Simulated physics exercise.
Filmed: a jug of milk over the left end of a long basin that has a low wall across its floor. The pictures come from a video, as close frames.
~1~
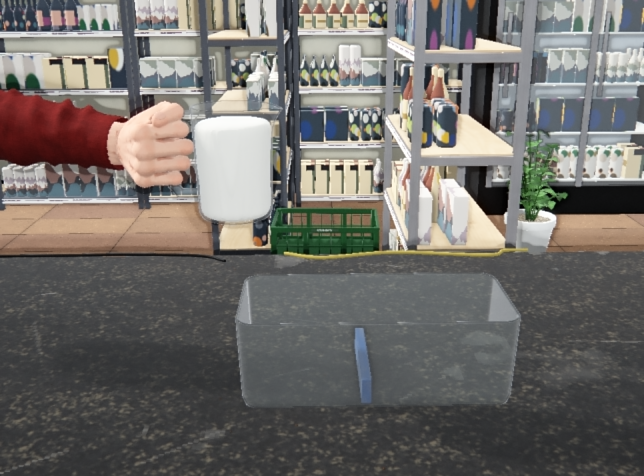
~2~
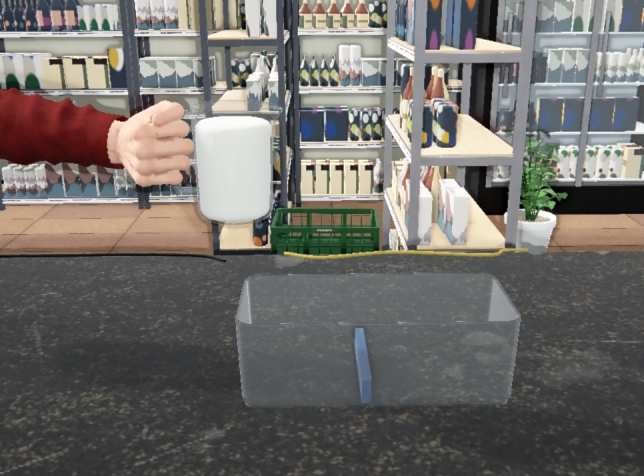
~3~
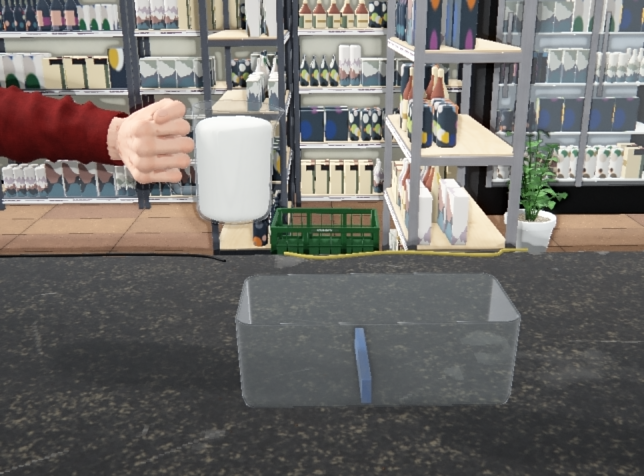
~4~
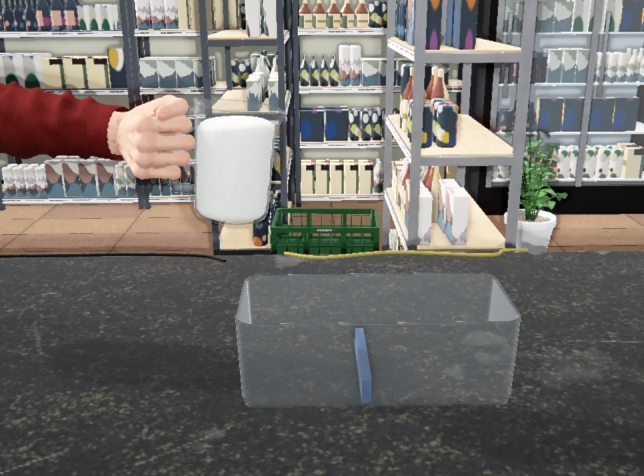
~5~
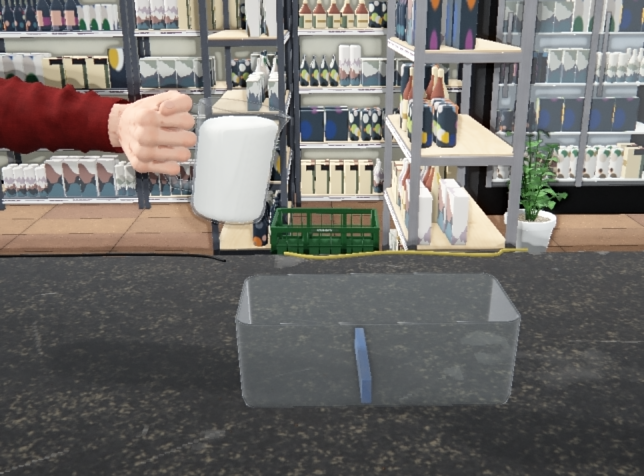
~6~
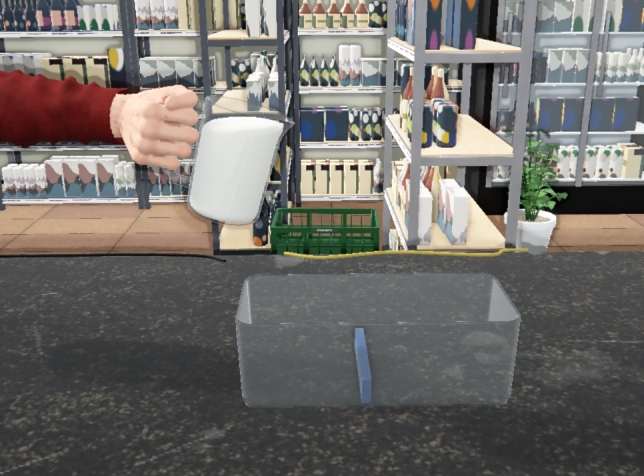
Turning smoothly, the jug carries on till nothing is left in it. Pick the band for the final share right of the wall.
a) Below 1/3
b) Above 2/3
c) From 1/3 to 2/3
From 1/3 to 2/3.
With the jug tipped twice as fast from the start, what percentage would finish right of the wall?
It works out near 40 %.
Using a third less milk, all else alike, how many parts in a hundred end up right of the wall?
30 %.
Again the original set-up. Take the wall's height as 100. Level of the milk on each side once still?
Left: 40 %. Right: 40 %.
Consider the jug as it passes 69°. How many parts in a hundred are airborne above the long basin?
Estimate: 15 per cent, roughly.
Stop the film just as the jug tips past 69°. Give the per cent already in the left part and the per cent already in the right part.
Left part close to 0 in a hundred, right part close to 0.
A moment on, the jug is tipped part way and 82 per cent is still to pour, 1 is left of the wall and 2 right of it.
Next, the jug is tipped right over and 27 per cent is still to pour, 10 is left of the wall and 38 right of it.
Then the jug is tipped right over and 1 per cent is still to pour, 39 is left of the wall and 57 right of it.
Later the jug is tipped right over and 0 per cent is still to pour, 41 is left of the wall and 58 right of it.
Finally, 41 per cent lies left of the wall, 58 right of it and 1 outside.
